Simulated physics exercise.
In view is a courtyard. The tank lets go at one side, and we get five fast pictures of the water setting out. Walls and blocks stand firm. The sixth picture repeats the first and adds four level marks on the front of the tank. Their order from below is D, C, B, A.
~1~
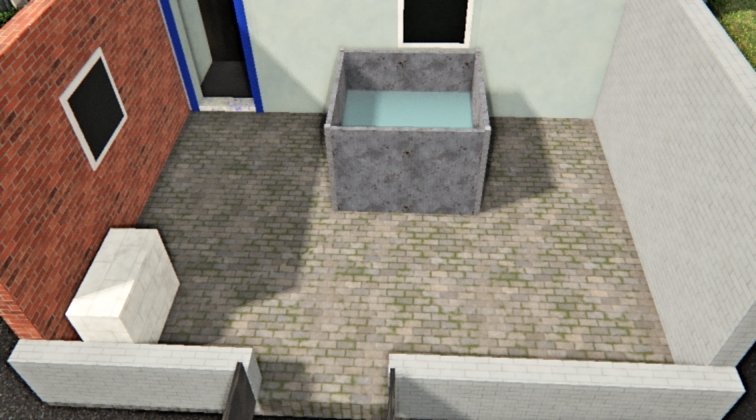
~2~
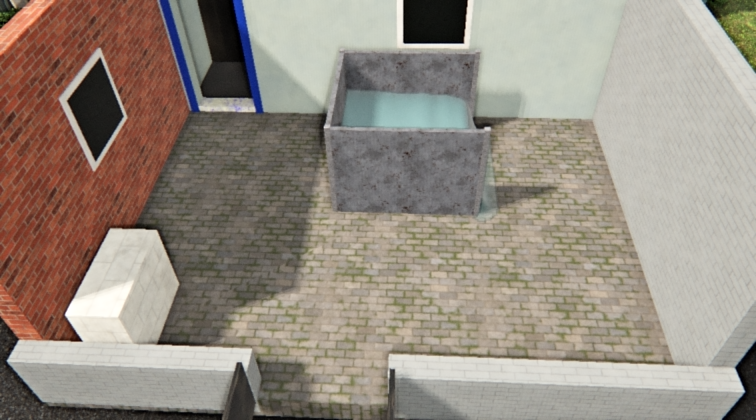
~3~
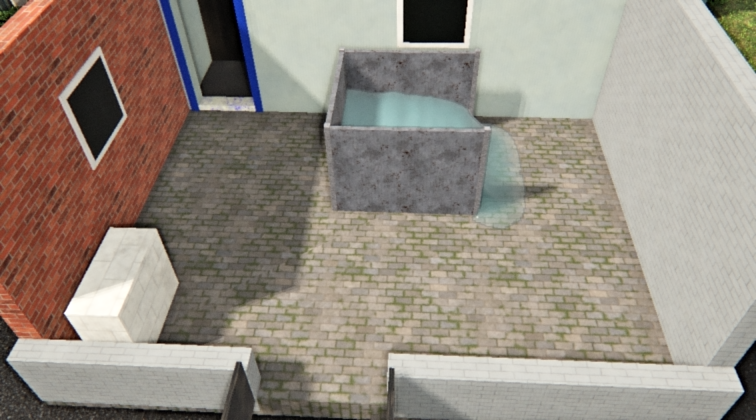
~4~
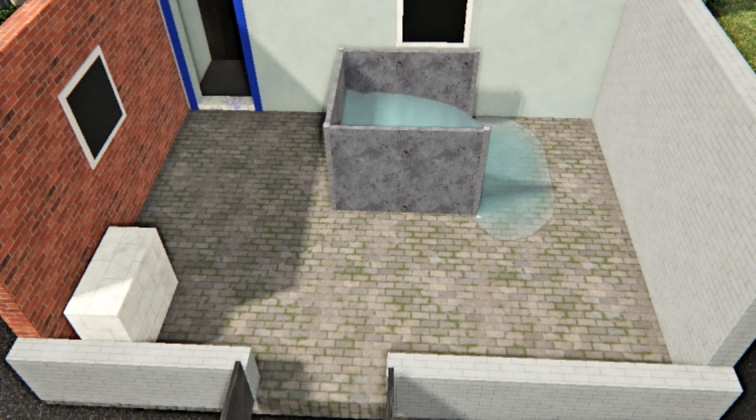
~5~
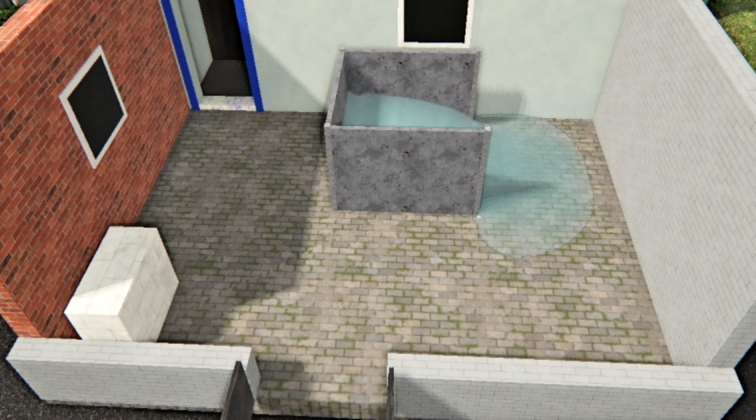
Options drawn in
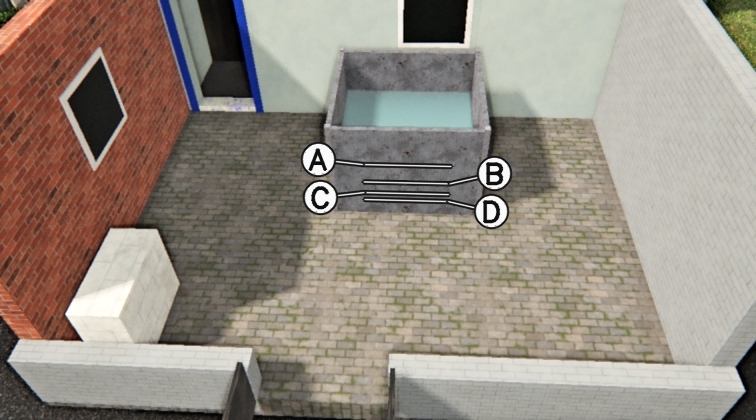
To begin with, water lies still in a grey, open-topped tank against the back wall of a paved courtyard, near a blue-framed doorway. The tank's right side opens and water pours out onto the paving, the surface inside sloping down toward the gap. The pool then spreads in a widening, rounded sheet to the right.
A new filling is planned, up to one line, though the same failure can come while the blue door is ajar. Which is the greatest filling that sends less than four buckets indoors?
A will do.
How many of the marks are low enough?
All of them.
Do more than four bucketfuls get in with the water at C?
No, that is safe.
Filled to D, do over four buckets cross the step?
No.
In white, A at (406, 165); B at (406, 182); C at (406, 193); D at (406, 200); from the bottom up D, C, B, A.
If A is chosen, a bucket or two gets in.
If B is chosen, nothing gets over.
If C is chosen, nothing gets over.
If D is chosen, nothing gets over.
